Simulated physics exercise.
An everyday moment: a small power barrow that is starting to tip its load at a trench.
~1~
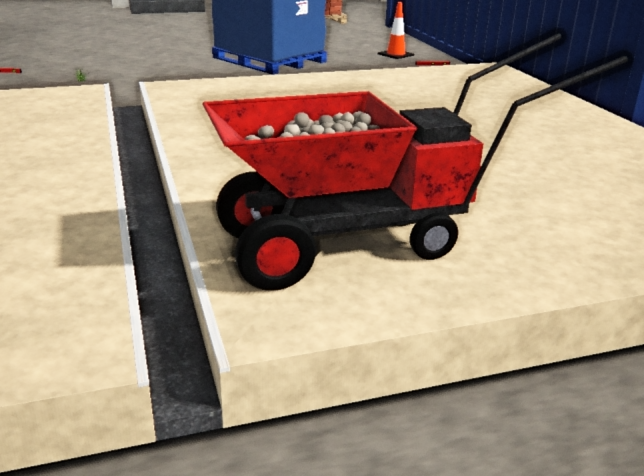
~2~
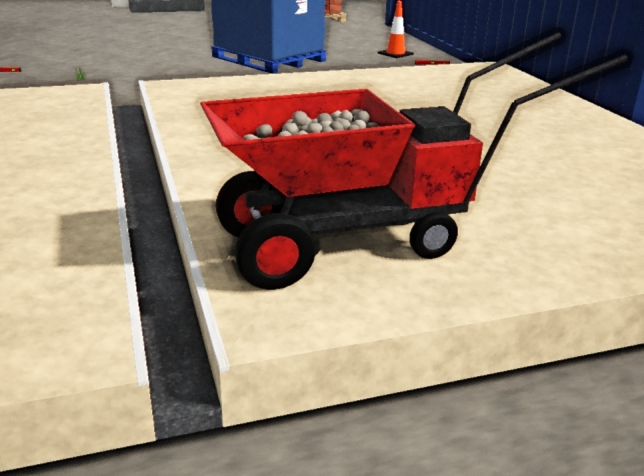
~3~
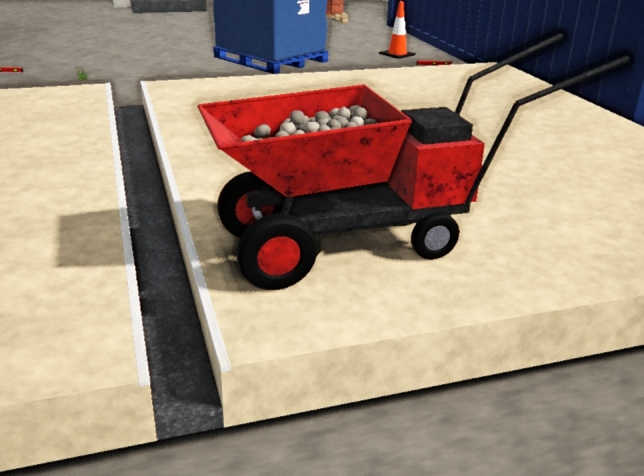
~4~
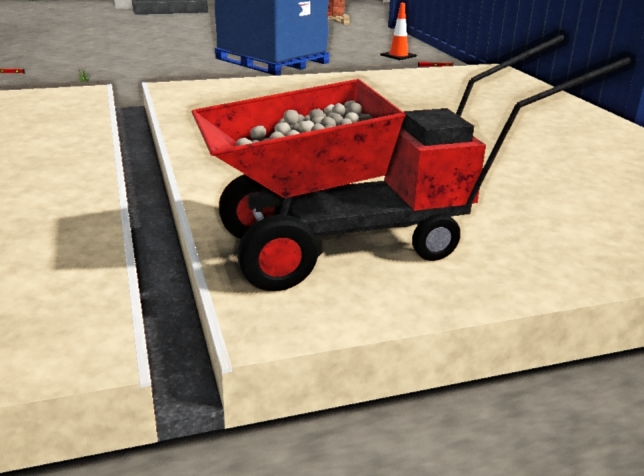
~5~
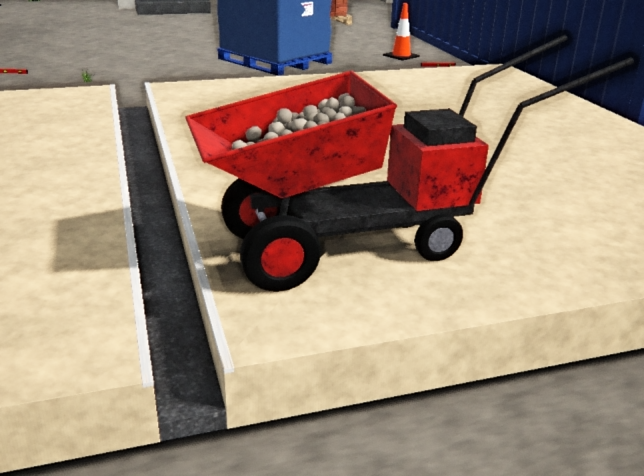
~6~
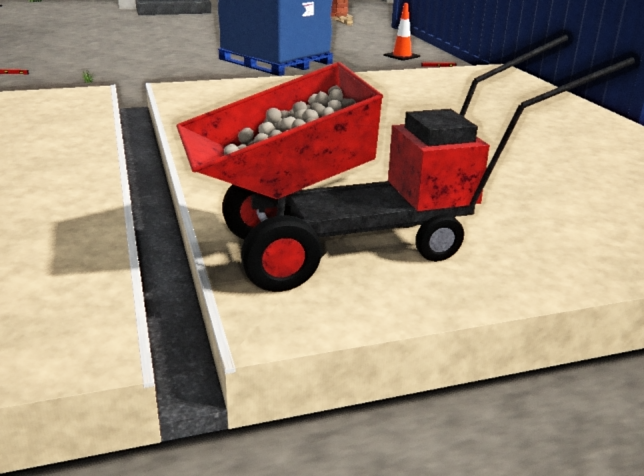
A red skip of grey pebbles on a small power barrow sits level at first, then tilts gradually forward to the left, its rear rising off the black chassis while the pebbles stay inside. The wheels and black handles stay put on a pale slab beside a dark trench, a blue container and orange cone behind. Seen from slightly above and side-on in a yard, the view barely shifts.
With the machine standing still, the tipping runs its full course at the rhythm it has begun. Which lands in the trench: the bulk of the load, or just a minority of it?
Just a minority.
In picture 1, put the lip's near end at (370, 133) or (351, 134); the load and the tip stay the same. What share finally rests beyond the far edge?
In order, close to 0 and 0 in a hundred.
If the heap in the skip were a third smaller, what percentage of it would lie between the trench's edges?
Roughly 10 per cent of it.
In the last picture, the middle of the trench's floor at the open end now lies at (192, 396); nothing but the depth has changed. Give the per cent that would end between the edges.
Close to 10 per cent.
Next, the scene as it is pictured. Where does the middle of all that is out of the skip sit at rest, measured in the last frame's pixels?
Resting centre, last picture - approx. (98, 279).
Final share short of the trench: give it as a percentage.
That share is about 0 percent.
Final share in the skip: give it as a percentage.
Close to 20 per cent, give or take.
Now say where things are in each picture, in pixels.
The first picture shows lip of the skip at (226, 144), level; top of the load at (322, 139), river pebbles; first edge of the trench at (212, 324); far edge at (137, 336), the trench over half as wide as the skip, and about as deep as wide.
The second picture shows lip of the skip at (224, 145), level; top of the load at (321, 137).
The third picture shows lip of the skip at (220, 148), tipped barely; top of the load at (333, 126).
The fourth picture shows lip of the skip at (213, 154), tipped a little; top of the load at (337, 122).
The fifth picture shows lip of the skip at (205, 161), tipped a little; top of the load at (342, 128).
The sixth picture shows lip of the skip at (194, 170), tipped clearly; top of the load at (332, 122); first edge of the trench at (218, 325); far edge at (143, 337).
Soon after the last picture, skip tipped steeply; all in the skip.
A little later, skip tipped right over; about two thirds in the skip; a stray few in or heaped over the trench; about a quarter beyond it; a stray few falling.
Later still, skip tipped right over; about a quarter in the skip; a small part in or heaped over the trench; most beyond it.
At rest, skip tipped right over; about a quarter in the skip; a small part in or heaped over the trench; most beyond it.
